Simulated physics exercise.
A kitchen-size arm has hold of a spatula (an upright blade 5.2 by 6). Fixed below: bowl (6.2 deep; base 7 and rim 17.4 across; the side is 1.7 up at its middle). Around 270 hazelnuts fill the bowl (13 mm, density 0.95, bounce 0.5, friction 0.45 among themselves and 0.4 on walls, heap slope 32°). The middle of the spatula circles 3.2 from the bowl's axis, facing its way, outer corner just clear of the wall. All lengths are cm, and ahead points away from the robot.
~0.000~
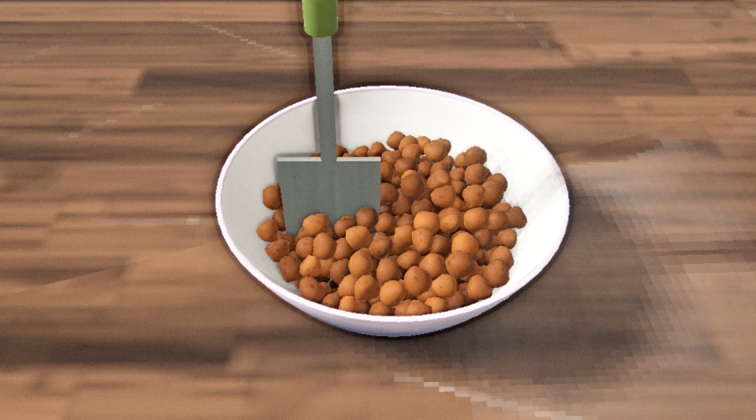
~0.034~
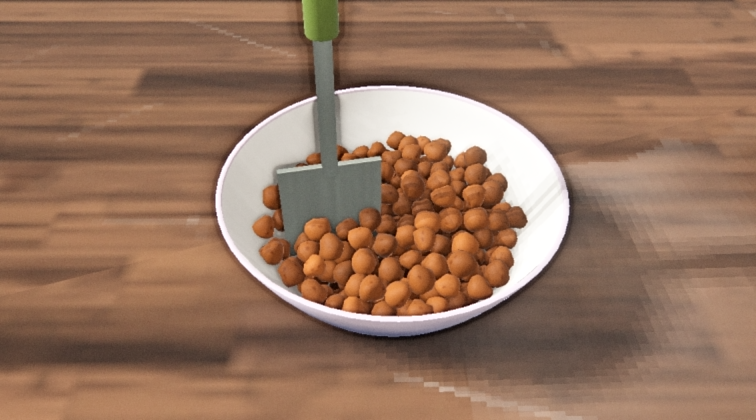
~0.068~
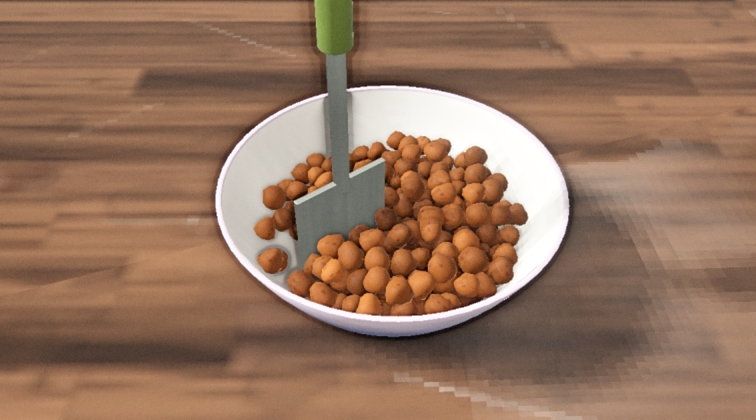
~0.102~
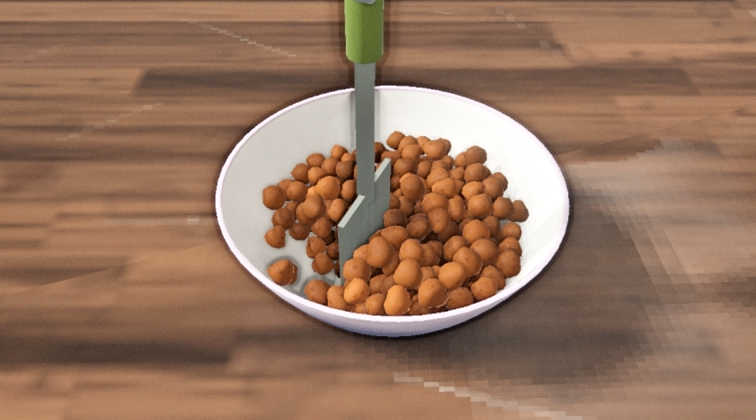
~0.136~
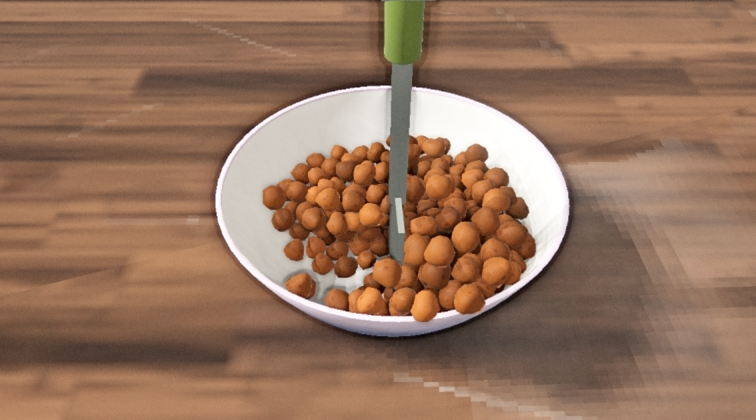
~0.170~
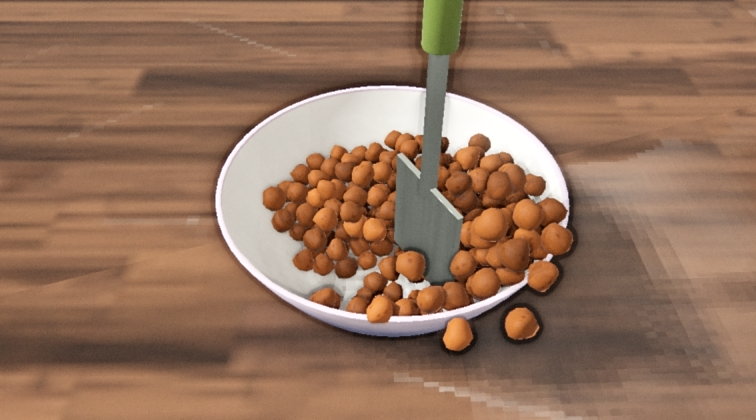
On a wooden surface, a green-handled spatula sweeping and turning through a white bowl of hazelnuts, pushing some over the right rim.
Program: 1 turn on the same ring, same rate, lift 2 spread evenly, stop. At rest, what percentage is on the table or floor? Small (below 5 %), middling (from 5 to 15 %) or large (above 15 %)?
Share on the table or floor: Large (above 15 %).
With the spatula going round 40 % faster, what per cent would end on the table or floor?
Then about 40 per cent.
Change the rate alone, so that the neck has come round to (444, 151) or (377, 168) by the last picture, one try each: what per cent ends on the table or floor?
About 30 and 15 per cent.
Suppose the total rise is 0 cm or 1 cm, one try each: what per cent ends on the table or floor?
Some 30 and 25 per cent.
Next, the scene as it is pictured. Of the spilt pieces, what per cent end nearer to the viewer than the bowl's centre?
About 30 per cent.
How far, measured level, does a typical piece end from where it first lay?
Roughly 7 cm.
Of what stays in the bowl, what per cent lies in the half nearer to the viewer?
Some 55 per cent.
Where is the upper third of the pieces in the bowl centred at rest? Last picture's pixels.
Near (334, 242).
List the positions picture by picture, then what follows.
The first picture shows spatula neck at (328, 134), 0° round; upper third of the load around (408, 199), from x 270 to 515, top at y 140; 267 in the bowl.
The second picture shows spatula neck at (328, 140), 12° round; upper third of the load around (406, 201), from x 265 to 515, top at y 140.
The third picture shows spatula neck at (340, 155), 38° round; upper third of the load around (403, 228), from x 265 to 515, top at y 140.
The fourth picture shows spatula neck at (366, 165), 65° round; upper third of the load around (414, 233), from x 275 to 515, top at y 140.
The fifth picture shows spatula neck at (398, 167), 92° round; upper third of the load around (445, 236), from x 275 to 525, top at y 140.
The sixth picture shows spatula neck at (431, 159), 119° round; upper third of the load around (481, 218), from x 275 to 555, top at y 140; 263 in the bowl, 4 in flight or on the tool.
By 0.28 s, 209° round, highest piece 10 above the table; 230 in the bowl, 7 on the table or floor, 30 in flight or on the tool.
By 0.40 s, 299° round, highest piece 9 above the table; 204 in the bowl, 47 on the table or floor, 16 in flight or on the tool.
By 0.65 s, 0° round, highest piece 6 above the table; 192 in the bowl, 75 on the table or floor.
By 1.35 s, 0° round, highest piece 6 above the table; 192 in the bowl, 75 on the table or floor.
Final count, 192 in the bowl, 75 on the table or floor. That is 28 % on the table or floor.
